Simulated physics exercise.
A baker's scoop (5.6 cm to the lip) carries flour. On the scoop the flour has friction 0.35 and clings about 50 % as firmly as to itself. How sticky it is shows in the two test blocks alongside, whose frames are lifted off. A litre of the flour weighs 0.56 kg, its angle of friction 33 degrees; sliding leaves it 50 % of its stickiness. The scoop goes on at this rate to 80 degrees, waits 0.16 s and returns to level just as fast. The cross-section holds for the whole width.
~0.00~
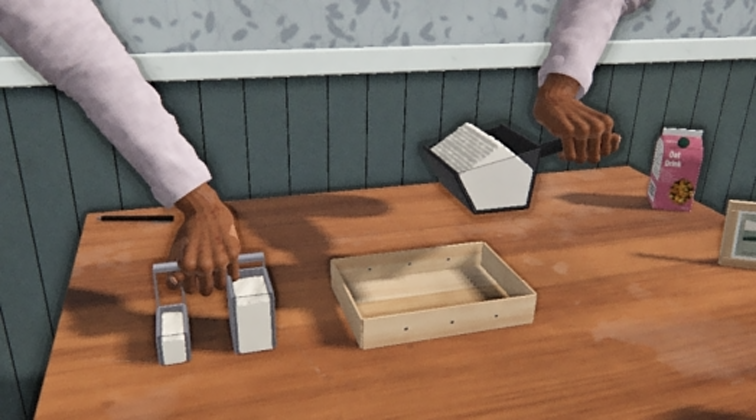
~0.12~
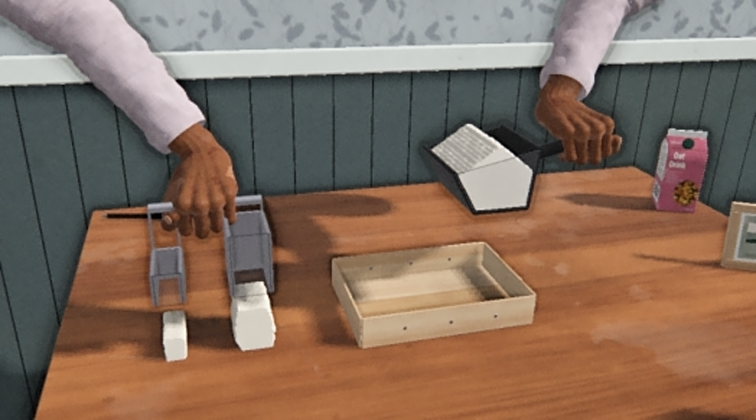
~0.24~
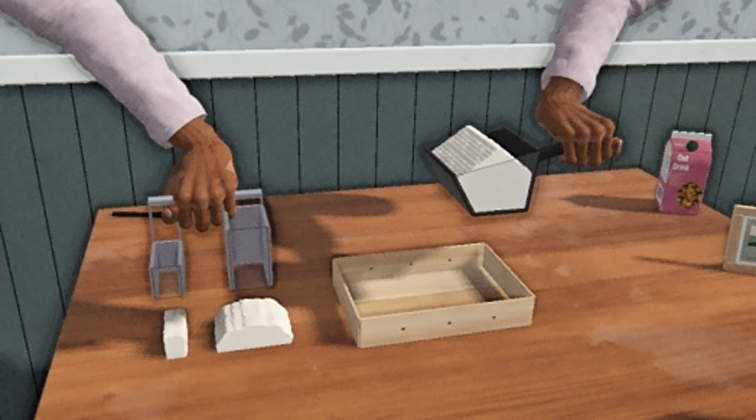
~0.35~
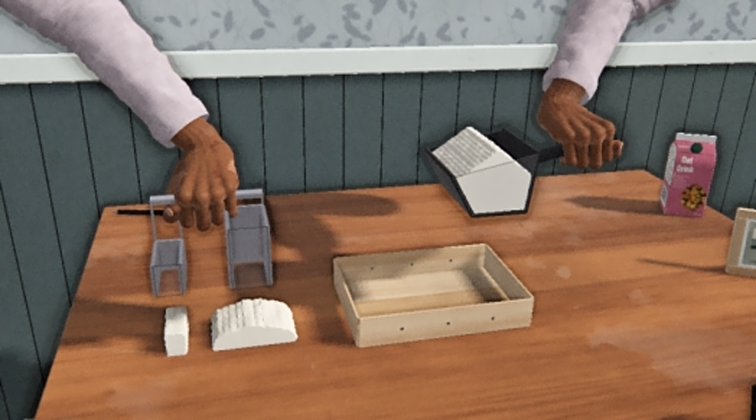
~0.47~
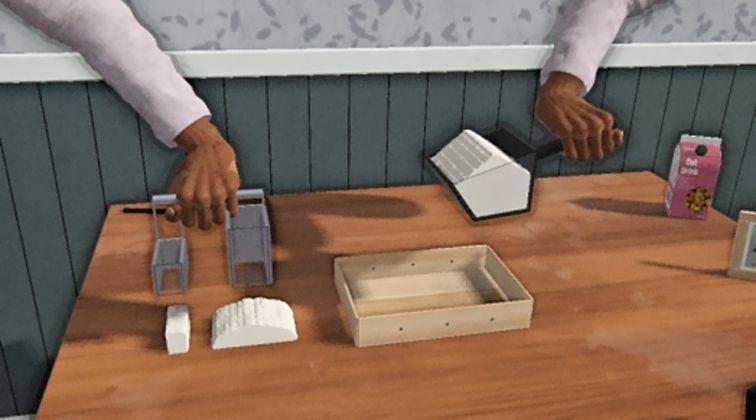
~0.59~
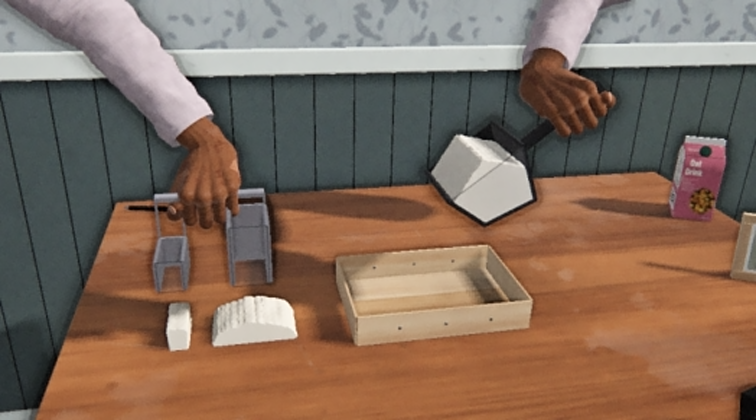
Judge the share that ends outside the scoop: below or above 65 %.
Expect above 65 %.
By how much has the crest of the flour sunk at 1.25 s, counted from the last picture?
Roughly 5.5 cm.
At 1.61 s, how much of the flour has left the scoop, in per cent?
Some 70 per cent.
After 0.89 s, the scoop is at 76 degrees and 15 % has left it.
After 1.25 s, the scoop is at 73 degrees and 68 % has left it.
After 1.61 s, the scoop is at 11 degrees and 72 % has left it.
After 1.97 s, the scoop is at 0 degrees and 72 % has left it.
After 2.08 s, the scoop is at 0 degrees and 72 % has left it.
